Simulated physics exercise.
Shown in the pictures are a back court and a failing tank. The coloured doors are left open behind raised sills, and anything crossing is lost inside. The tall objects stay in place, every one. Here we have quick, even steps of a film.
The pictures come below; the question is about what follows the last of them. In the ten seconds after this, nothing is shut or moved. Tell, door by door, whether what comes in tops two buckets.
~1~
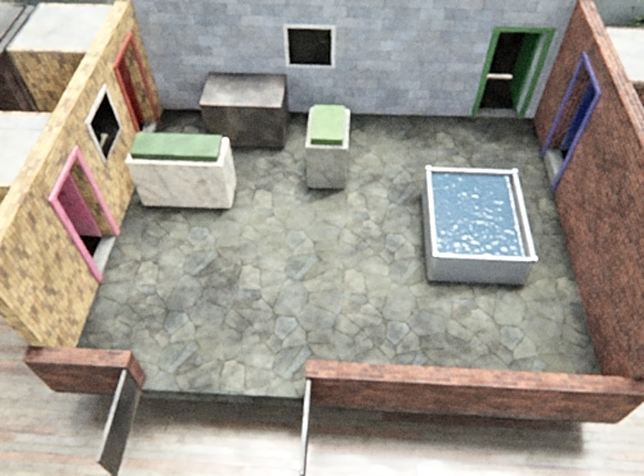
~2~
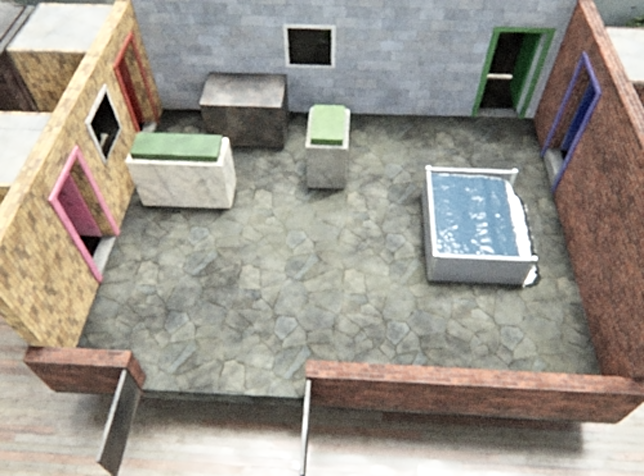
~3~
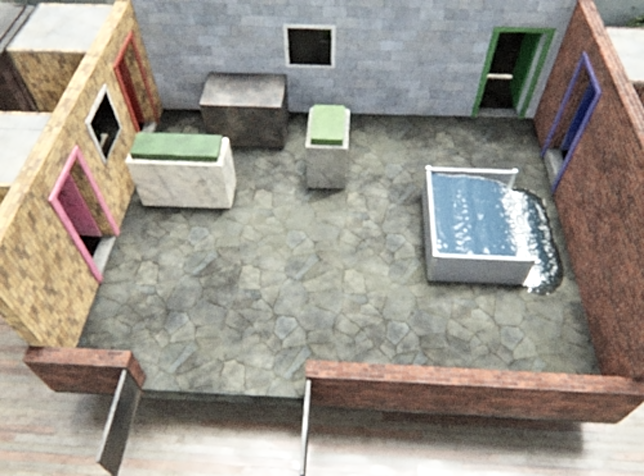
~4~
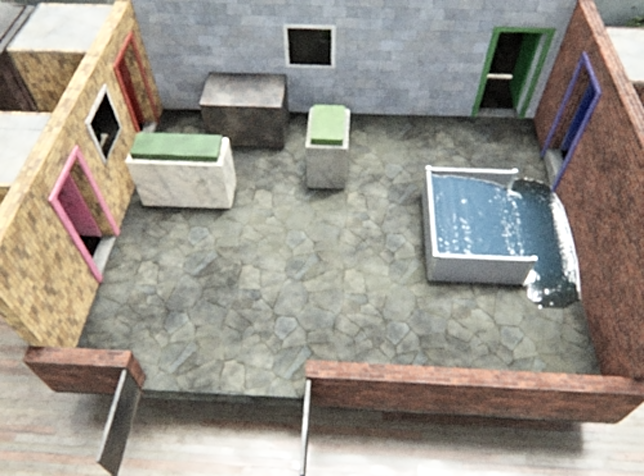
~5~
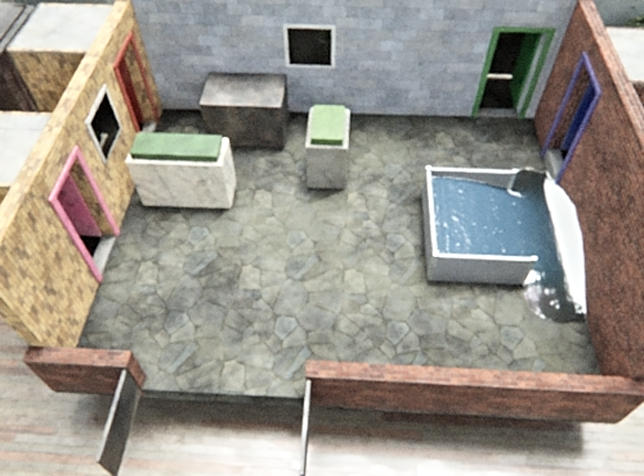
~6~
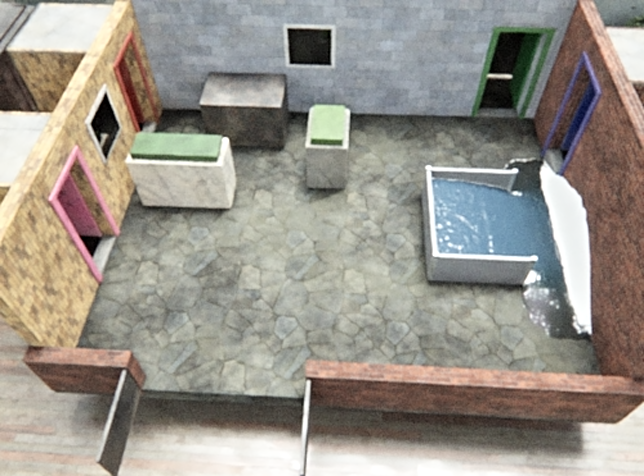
In turn, the red door keeps to two buckets or fewer; the blue door keeps to two buckets or fewer; the green door tops two buckets; the pink door keeps to two buckets or fewer.
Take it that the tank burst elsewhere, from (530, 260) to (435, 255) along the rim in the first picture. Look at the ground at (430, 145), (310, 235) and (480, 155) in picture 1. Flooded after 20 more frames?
Going in your order, I'd say still bare, then still bare, then still bare.
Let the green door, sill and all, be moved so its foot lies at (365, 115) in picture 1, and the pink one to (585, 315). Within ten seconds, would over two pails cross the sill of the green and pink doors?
Green: Falls short. Pink: Exceeds the limit.
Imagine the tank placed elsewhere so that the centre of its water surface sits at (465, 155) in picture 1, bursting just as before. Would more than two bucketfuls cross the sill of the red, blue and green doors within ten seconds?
Lab note - red door remains within bounds; blue door breaks the limit; green door breaks the limit.
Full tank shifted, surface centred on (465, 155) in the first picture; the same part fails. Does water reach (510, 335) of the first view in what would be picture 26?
Spot check: Inundated.
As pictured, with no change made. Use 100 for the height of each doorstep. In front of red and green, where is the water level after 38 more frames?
Close to 0 per cent for the first one and close to 190 per cent for the second.
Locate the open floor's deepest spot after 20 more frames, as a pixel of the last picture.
Estimated pixel: (580, 396).
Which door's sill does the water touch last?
That would be the red door.
A moment on, water covers 15 % of the floor; the red door not reached, the blue door wet at the sill, nothing in, the green door not reached, the pink door not reached.
Next, water covers 20 % of the floor; the red door not reached, the blue door wet at the sill, nothing in, the green door over two buckets in, the pink door not reached.
Then, water covers 35 % of the floor; the red door not reached, the blue door wet at the sill, nothing in, the green door far over two buckets in, the pink door not reached.
Later, water covers 70 % of the floor; the red door not reached, the blue door wet at the sill, nothing in, the green door far over two buckets in, the pink door wet at the sill, nothing in.
In the end, water covers 80 % of the floor; the red door wet at the sill, nothing in, the blue door wet at the sill, nothing in, the green door far over two buckets in, the pink door wet at the sill, nothing in.
